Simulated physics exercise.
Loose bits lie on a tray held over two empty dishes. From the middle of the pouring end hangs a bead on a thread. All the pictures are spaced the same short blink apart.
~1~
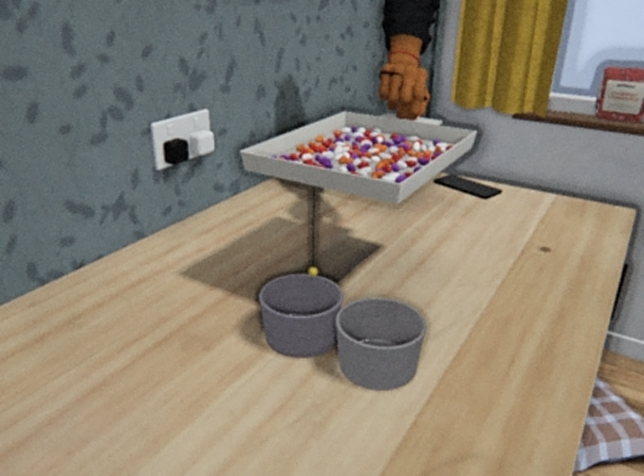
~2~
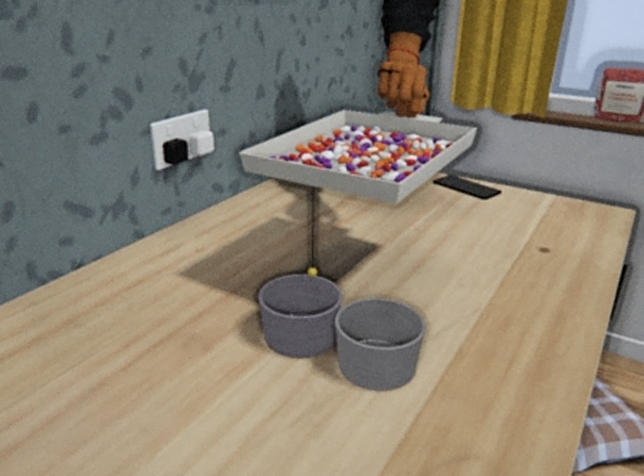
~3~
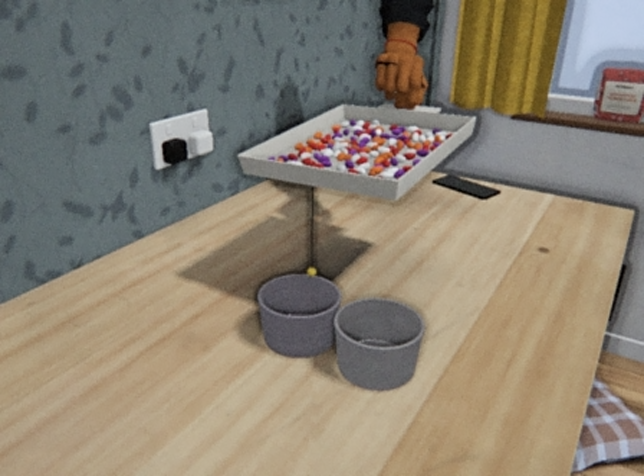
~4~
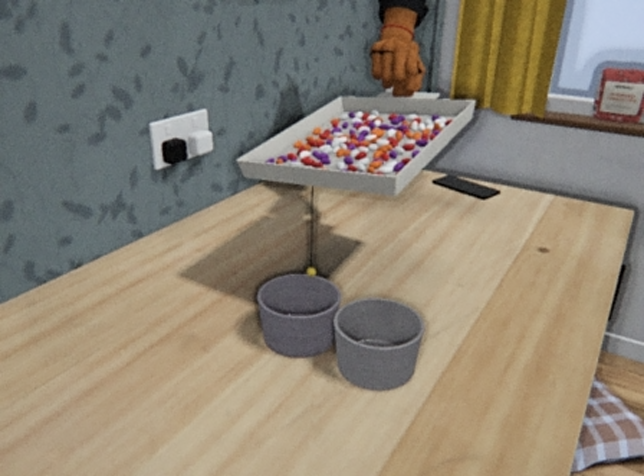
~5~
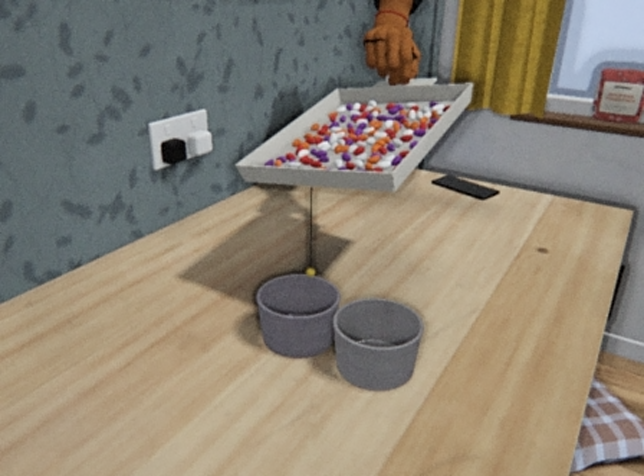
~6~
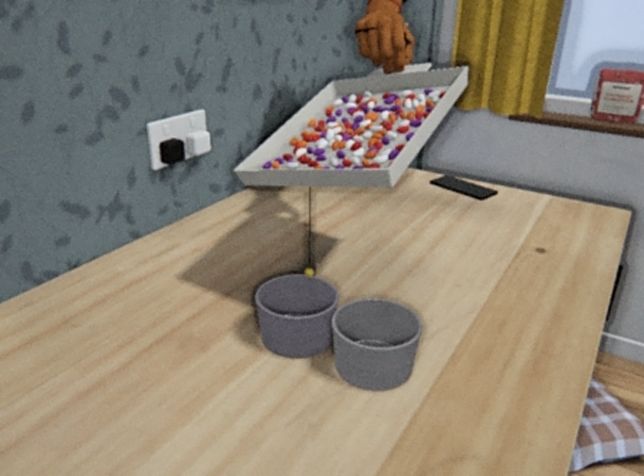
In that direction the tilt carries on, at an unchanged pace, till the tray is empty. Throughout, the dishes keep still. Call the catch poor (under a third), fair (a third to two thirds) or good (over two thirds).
Poor - under a third is caught.
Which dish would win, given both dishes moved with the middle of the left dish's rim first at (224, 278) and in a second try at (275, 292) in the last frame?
Place one: The leftmost one; place two: The leftmost one.
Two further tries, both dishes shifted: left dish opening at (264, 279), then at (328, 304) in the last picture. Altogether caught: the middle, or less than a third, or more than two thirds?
In the middle band; below one third.
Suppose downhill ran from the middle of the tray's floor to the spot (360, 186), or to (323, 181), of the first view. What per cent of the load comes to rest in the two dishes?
The first try would leave around 80 per cent there, the second around 40 per cent.
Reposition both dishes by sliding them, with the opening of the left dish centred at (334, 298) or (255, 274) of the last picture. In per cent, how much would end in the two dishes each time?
Trial 1 around 0 percent, trial 2 around 70 percent.
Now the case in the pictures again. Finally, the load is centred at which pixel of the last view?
Somewhere around (247, 306) in the final view.
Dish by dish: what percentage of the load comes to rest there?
Final share: Left dish at 10 per cent, right dish at 0 per cent.
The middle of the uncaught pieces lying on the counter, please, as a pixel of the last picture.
Their middle ends up at roughly (246, 302).
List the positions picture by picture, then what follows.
In the first picture, corners of the pouring end (245, 151) and (399, 183), level; middle of the load (367, 156), jelly beans; left dish (279, 331); right dish (360, 362); bead on its thread (313, 272).
In the second picture, corners of the pouring end (244, 152) and (398, 182), level; middle of the load (366, 155).
In the third picture, corners of the pouring end (242, 155) and (396, 179), tipped barely, lowest at the left corner; middle of the load (366, 150).
In the fourth picture, corners of the pouring end (241, 159) and (394, 175), tipped a little, lowest at the left corner; middle of the load (365, 144).
In the fifth picture, corners of the pouring end (240, 164) and (391, 171), tipped clearly, lowest at the left corner; middle of the load (363, 138).
In the sixth picture, corners of the pouring end (238, 168) and (387, 168), tipped clearly, lowest at the left corner; middle of the load (359, 132); left dish (275, 331); right dish (356, 363).
Just after the last frame, tray tipped steeply; every one on the tray.
A moment on, tray tipped right over; almost all on the tray; about a tenth outside both.
Further on, tray tipped past a quarter turn; about a tenth in the left dish; almost all outside both.
When it is over, tray tipped past a quarter turn; not one in the right dish; about a tenth in the left dish; almost all outside both.
